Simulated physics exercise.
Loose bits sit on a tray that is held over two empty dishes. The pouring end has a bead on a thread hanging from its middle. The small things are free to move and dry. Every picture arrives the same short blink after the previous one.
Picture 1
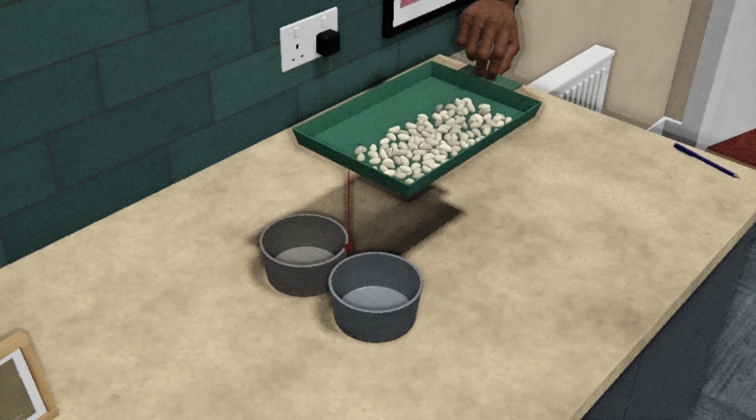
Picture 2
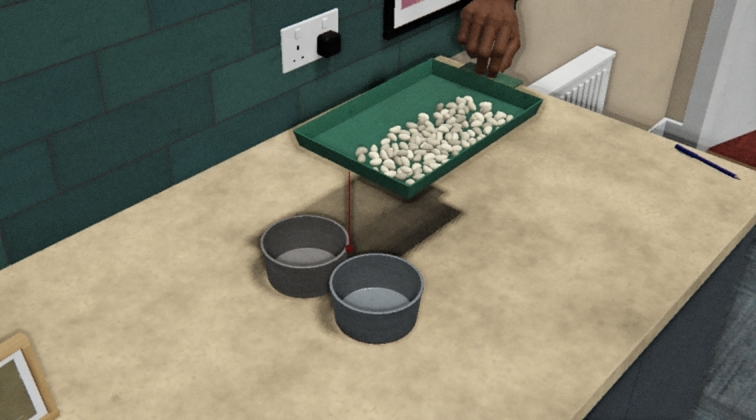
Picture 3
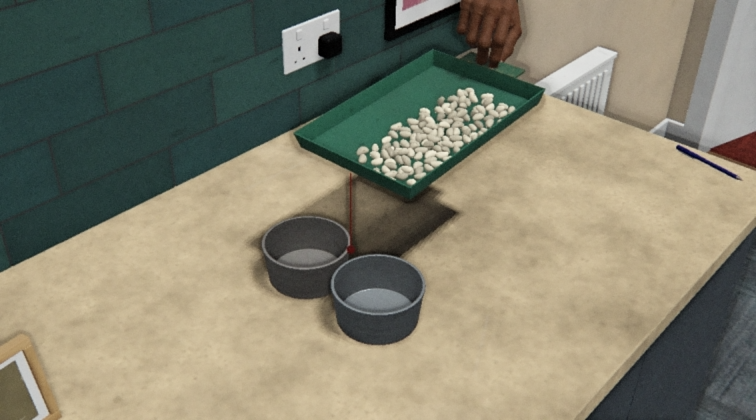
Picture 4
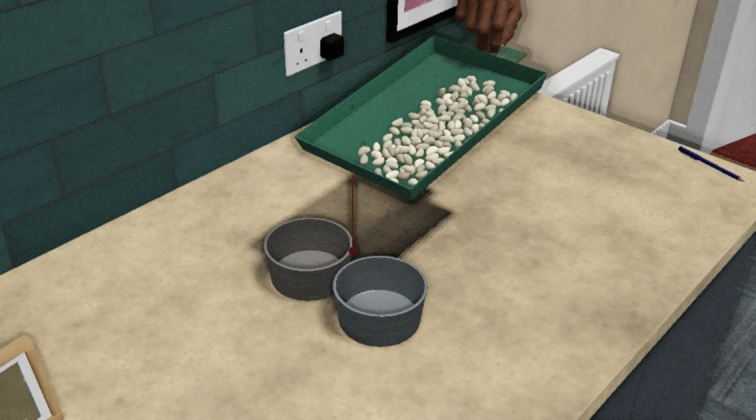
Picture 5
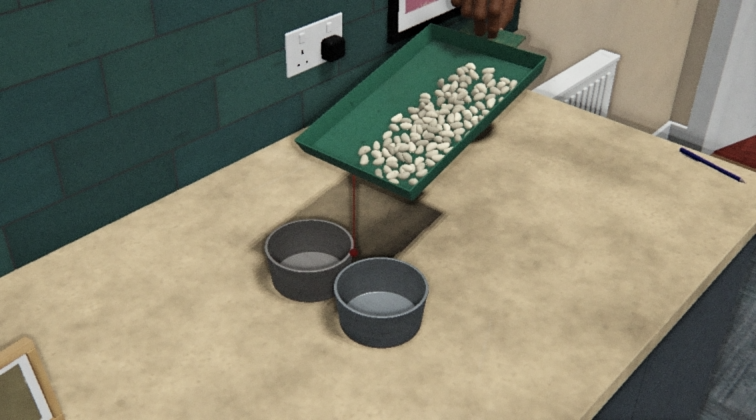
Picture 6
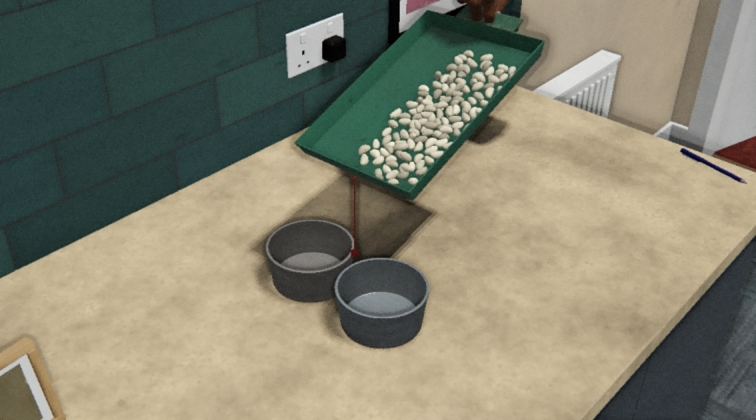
On a mottled beige worktop against a dark green tiled wall, seen from above at an angle, a socket, a white radiator and a blue pen are visible. A hand at the far end holds a green tray of white beans over two empty grey dishes, a red bead hanging on a thread. The hand steadily raises the tray's far end, steepening it, while the camera barely shifts.
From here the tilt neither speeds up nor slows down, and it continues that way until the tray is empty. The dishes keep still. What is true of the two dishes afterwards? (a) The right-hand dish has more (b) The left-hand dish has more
b.
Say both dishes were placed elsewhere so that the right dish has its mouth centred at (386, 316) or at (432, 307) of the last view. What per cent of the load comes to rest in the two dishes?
Some 70 and then some 20 per cent.
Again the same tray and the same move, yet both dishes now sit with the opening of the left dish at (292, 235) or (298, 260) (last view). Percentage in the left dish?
I'd say about 30 percent, followed by about 70 percent.
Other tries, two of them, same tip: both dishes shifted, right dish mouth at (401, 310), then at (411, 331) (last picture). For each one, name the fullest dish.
First try: The leftmost dish; second try: The leftmost dish.
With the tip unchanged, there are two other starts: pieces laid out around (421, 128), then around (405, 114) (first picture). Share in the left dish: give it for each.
Roughly 40 per cent, then roughly 40 per cent.
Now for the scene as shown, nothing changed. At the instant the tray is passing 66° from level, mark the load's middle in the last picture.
The load's middle is around (357, 145).
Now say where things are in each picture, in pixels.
Corners of the pouring end at (299, 129) and (408, 182), level; middle of the load at (438, 138), white beans; left dish at (273, 272); right dish at (345, 317); bead on its thread at (348, 247), in the first frame.
Corners of the pouring end at (299, 130) and (409, 183), level; middle of the load at (439, 138), in the second frame.
Corners of the pouring end at (300, 132) and (409, 183), tipped barely, lowest at the left corner; middle of the load at (441, 133), in the third frame.
Corners of the pouring end at (300, 135) and (410, 185), tipped a little, lowest at the left corner; middle of the load at (442, 127), in the fourth frame.
Corners of the pouring end at (300, 139) and (409, 186), tipped clearly, lowest at the left corner; middle of the load at (441, 121), in the fifth frame.
Corners of the pouring end at (300, 141) and (408, 187), tipped clearly, lowest at the left corner; middle of the load at (440, 115); left dish at (280, 278); right dish at (351, 323), in the sixth frame.
Soon after the last picture, tray tipped steeply; nearly all on the tray; a stray few in the air.
A little later, tray tipped past a quarter turn; most on the tray; a small part in the left dish; a small part outside both; a small part in the air.
Later still, tray tipped past a quarter turn; a small part in the right dish; about a third in the left dish; about half outside both.
At rest, tray tipped past a quarter turn; a small part in the right dish; about a third in the left dish; about half outside both.
